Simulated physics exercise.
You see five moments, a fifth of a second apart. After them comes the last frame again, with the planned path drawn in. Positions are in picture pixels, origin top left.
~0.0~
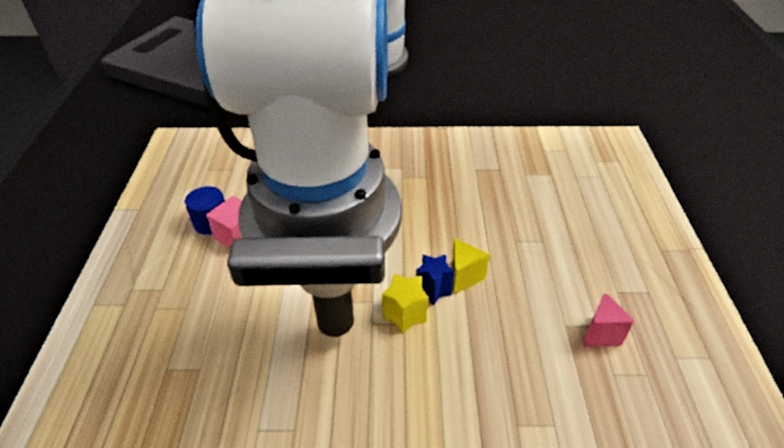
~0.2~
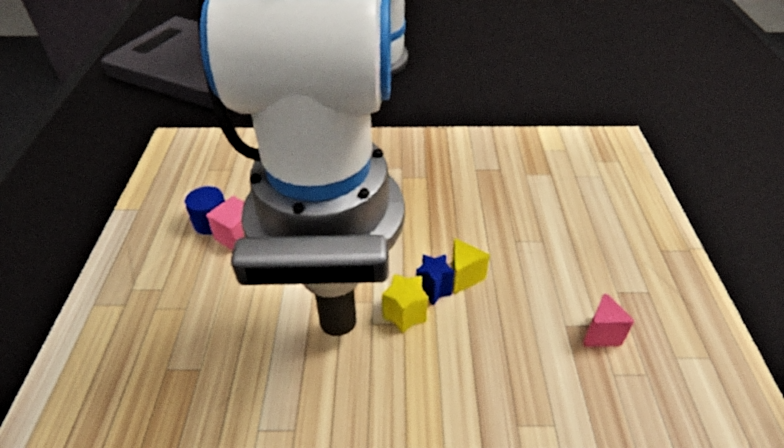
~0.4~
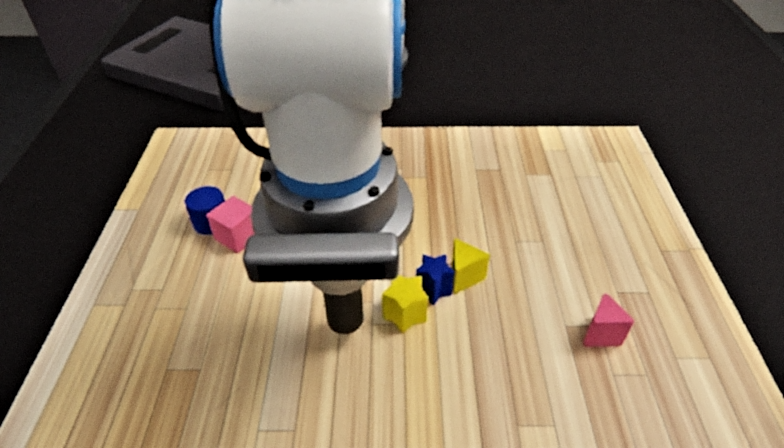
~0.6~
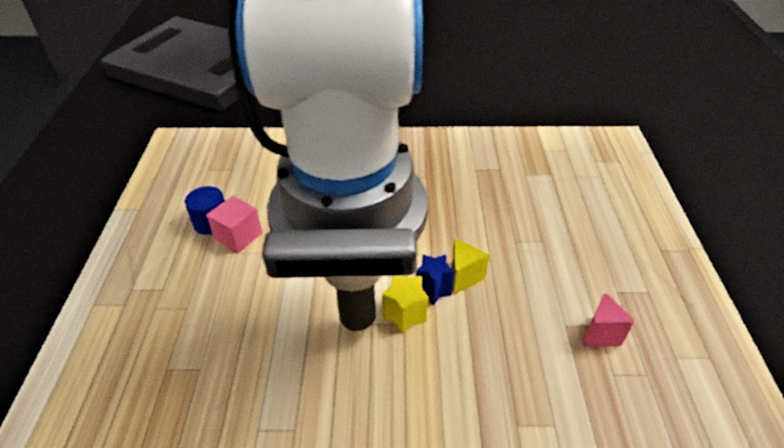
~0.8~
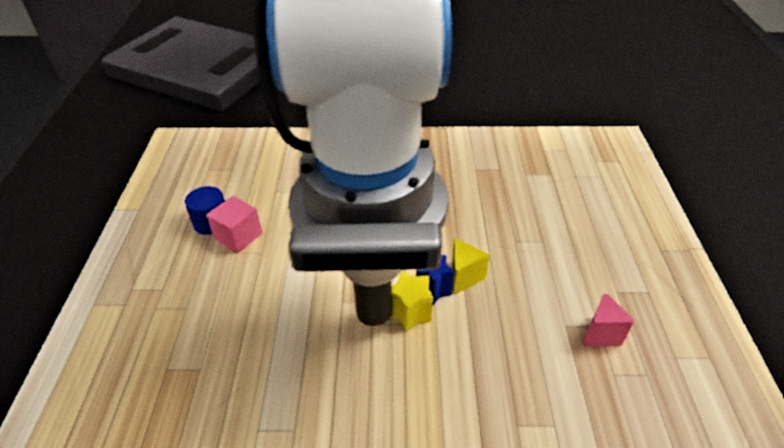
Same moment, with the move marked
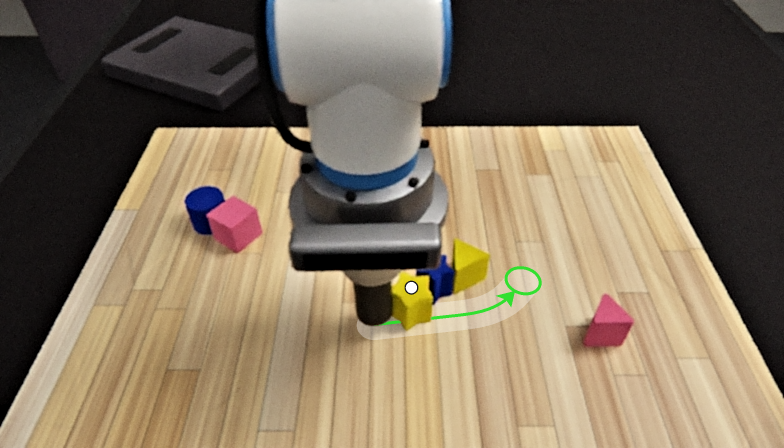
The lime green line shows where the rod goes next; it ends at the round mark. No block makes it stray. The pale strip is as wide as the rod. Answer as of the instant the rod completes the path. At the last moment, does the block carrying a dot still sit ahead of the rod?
Yes
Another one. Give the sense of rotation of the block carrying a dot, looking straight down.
It goes anticlockwise.
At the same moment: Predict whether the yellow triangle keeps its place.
It is moved off its spot.
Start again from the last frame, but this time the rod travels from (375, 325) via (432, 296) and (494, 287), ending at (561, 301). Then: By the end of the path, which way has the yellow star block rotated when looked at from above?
It twists against the clock when seen from above.
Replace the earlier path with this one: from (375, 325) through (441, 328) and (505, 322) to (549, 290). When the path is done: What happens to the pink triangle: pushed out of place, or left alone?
The push misses it.
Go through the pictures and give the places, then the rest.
In the first frame, lower end of the rod (336, 322), tops of blocks, yellow star block (406, 289), blue star block (435, 265), yellow triangle (467, 253), pink triangle (611, 311).
In the second frame, rod (338, 321), blocks as before.
In the third frame, rod (346, 319), blocks as before.
In the fourth frame, rod (358, 316), blocks as before.
In the fifth frame, rod (374, 311), yellow star block (411, 288), blue star block partly hidden, yellow triangle (467, 253), pink triangle (611, 311).
The drawn path runs from (375, 325) over (432, 318) and (487, 309) to (523, 280); the dot is on the yellow star block.
The first path, step by step. One third of the way, rod (433, 305); yellow star block (460, 276); blue star block (472, 253), turned 25° anticlockwise; yellow triangle (491, 239), turned 45° anticlockwise.
Two thirds of the way, rod (491, 296); yellow star block (500, 260), turned 30° anticlockwise; blue star block (496, 236), turned 55° anticlockwise; yellow triangle (503, 218), turned 70° anticlockwise.
At the end, rod (526, 267); yellow star block (521, 232), turned 55° anticlockwise; blue star block (503, 212), turned 80° anticlockwise; yellow triangle (499, 194), turned 95° anticlockwise; pink triangle not moved.
